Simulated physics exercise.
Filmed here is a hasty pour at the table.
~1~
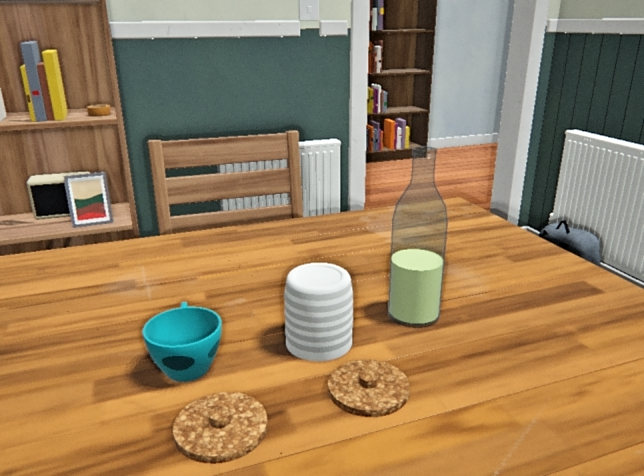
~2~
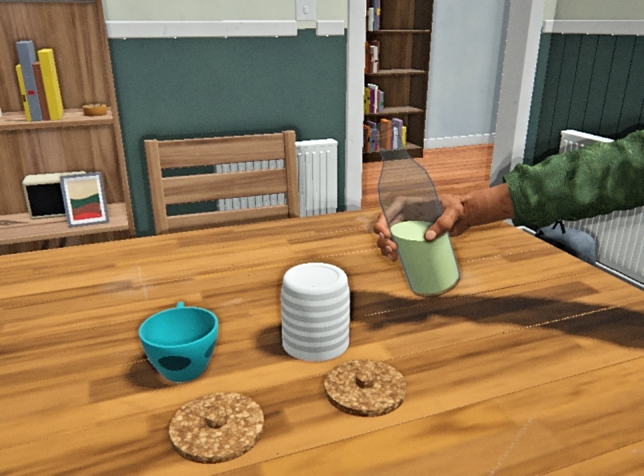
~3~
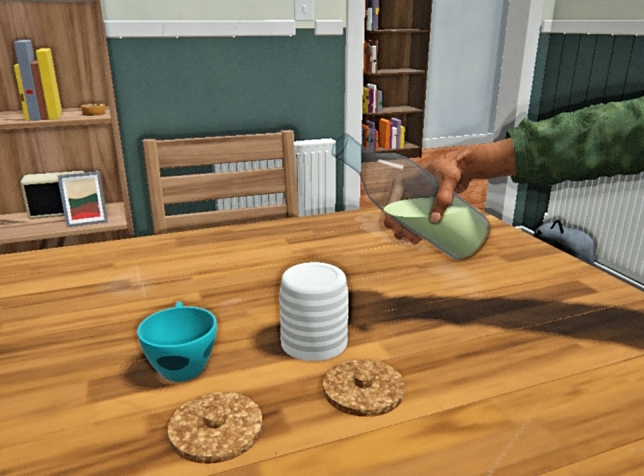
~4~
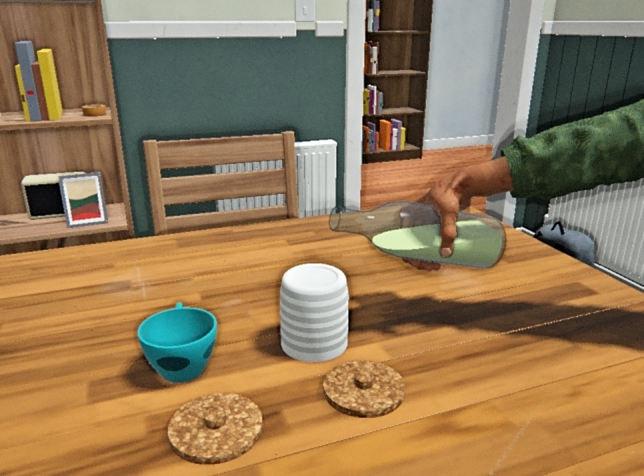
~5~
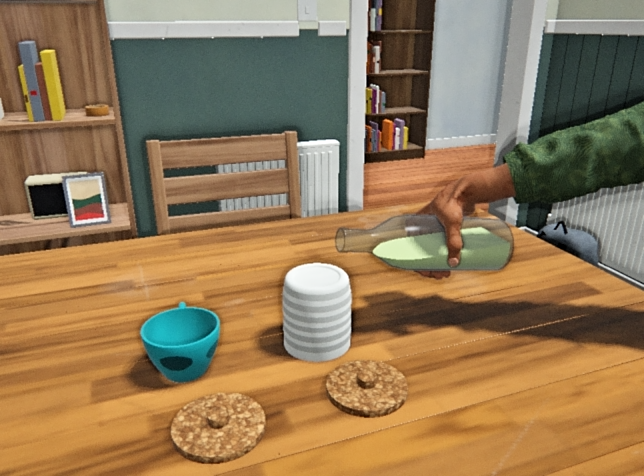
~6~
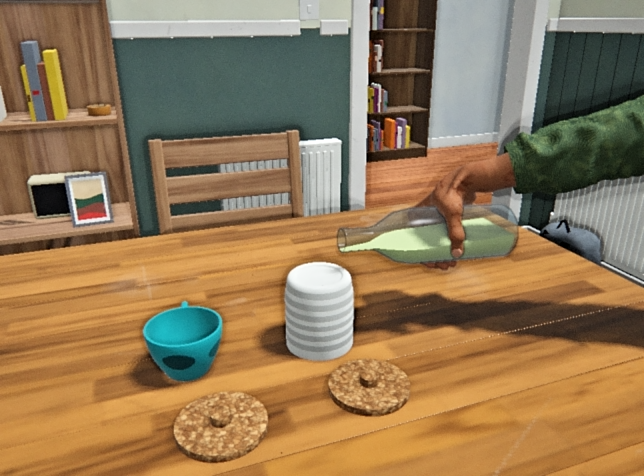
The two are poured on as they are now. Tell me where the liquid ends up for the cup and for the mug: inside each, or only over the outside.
Result: The cup is open to it, the mug is closed to it.
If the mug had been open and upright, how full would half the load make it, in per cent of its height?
35 per cent, by my reckoning.
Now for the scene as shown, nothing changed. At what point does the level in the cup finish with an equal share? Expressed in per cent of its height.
By my reckoning it's around 75 percent.
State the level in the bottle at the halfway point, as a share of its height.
Roughly 15 in a hundred.
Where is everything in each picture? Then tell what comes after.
The first picture shows at the start; bottle (419, 235) about a third full; mug (319, 312) upside down; cup (185, 351) open.
In the second picture, a hand has the bottle; bottle (411, 208) tipped 20° with all of its load; mug (315, 312) upside down.
The third picture shows tilting; bottle (407, 193) tipped 55° with all of its load; cup (180, 351) open.
The fourth picture shows no stream yet; bottle (414, 231) tipped 75° with all of its load; mug (314, 313) upside down.
The fifth picture shows still nothing leaves it; bottle (421, 243) tipped 80° with all of its load; cup (183, 351) open.
The sixth picture shows on the point of pouring; bottle (424, 235) tipped 85° with all of its load; mug (319, 311) upside down; cup (186, 350) open.
Shortly, it runs off the upturned base of the mug.
Then, the lemonade goes into the cup.
At the finish, the mug is empty, in a puddle; the cup has its share inside.
